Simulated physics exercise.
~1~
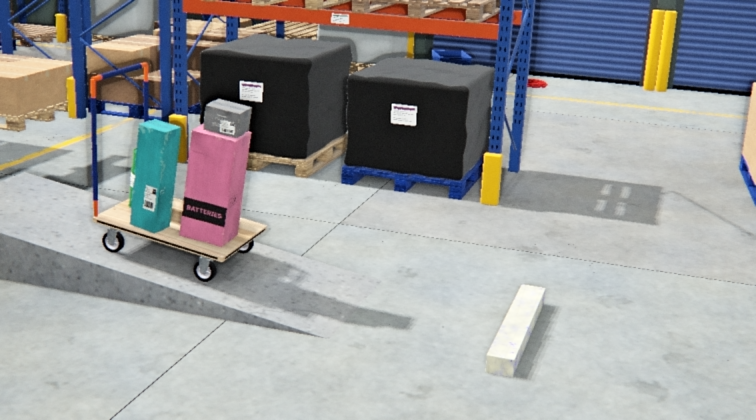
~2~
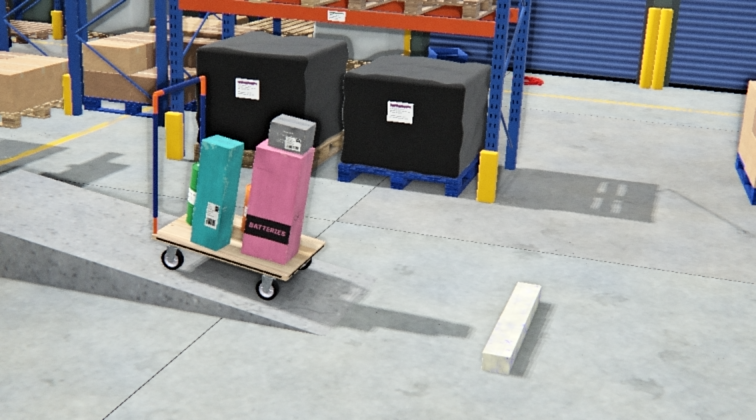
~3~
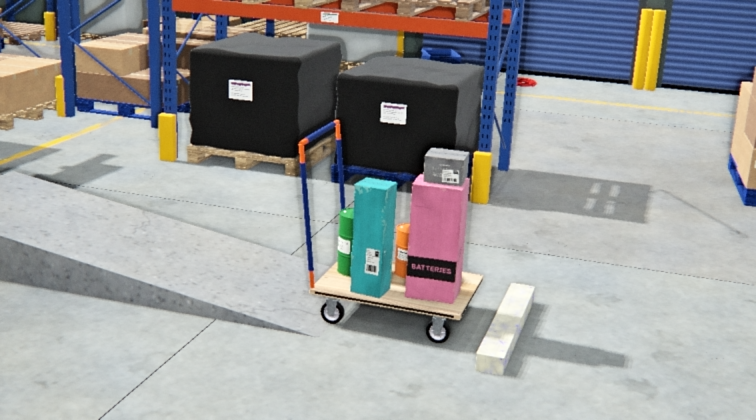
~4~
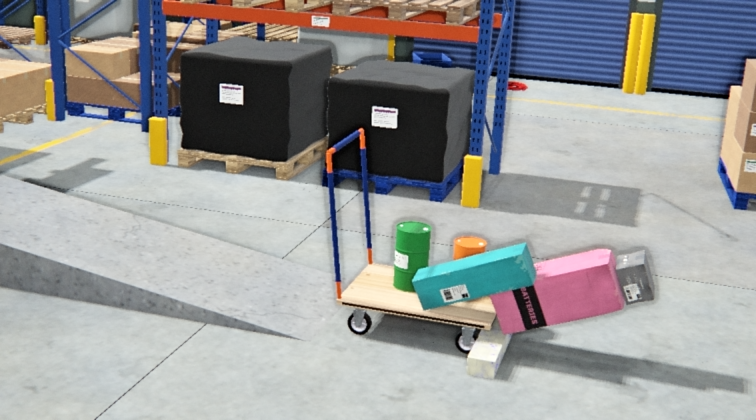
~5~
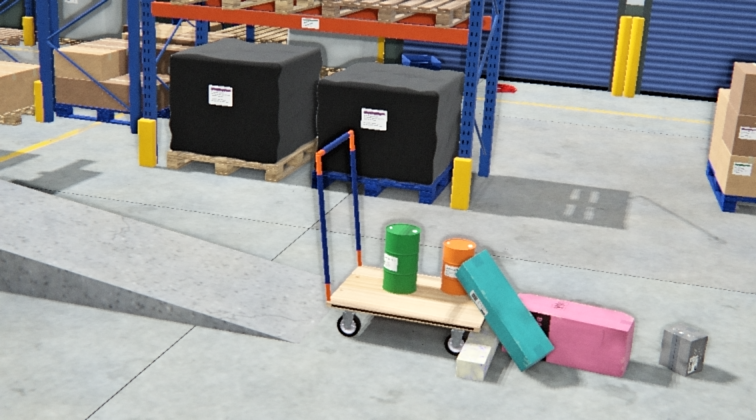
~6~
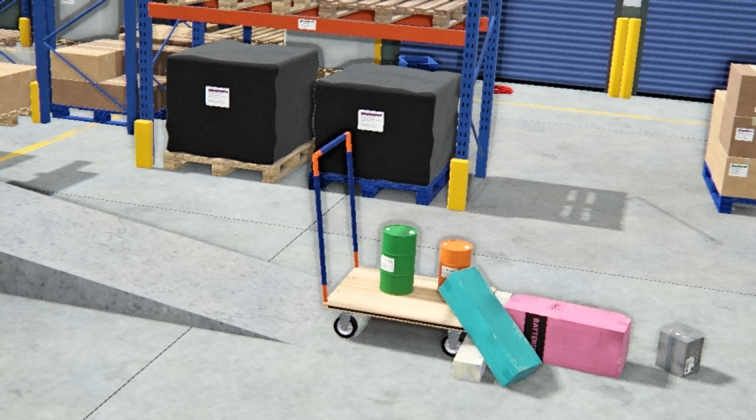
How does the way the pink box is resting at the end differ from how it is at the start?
At the start the pink box stands on the trolley, leaning slightly with the sloping deck. At the end it lies on its side on the floor beyond the kerb.
A tall orange and blue rack with black-wrapped pallets stands at the back of a warehouse, seen from slightly above. In front, a flat trolley with a blue and orange handle carries a turquoise box, a pink box with a grey parcel on top, and green and orange canisters. It rolls rightward down a grey ramp onto level floor and stops at a pale kerb. The pink and turquoise boxes topple forward and the parcel flies off to the right. The pink box lies on the floor, the turquoise one slides down beside it, and both canisters remain upright on the deck.
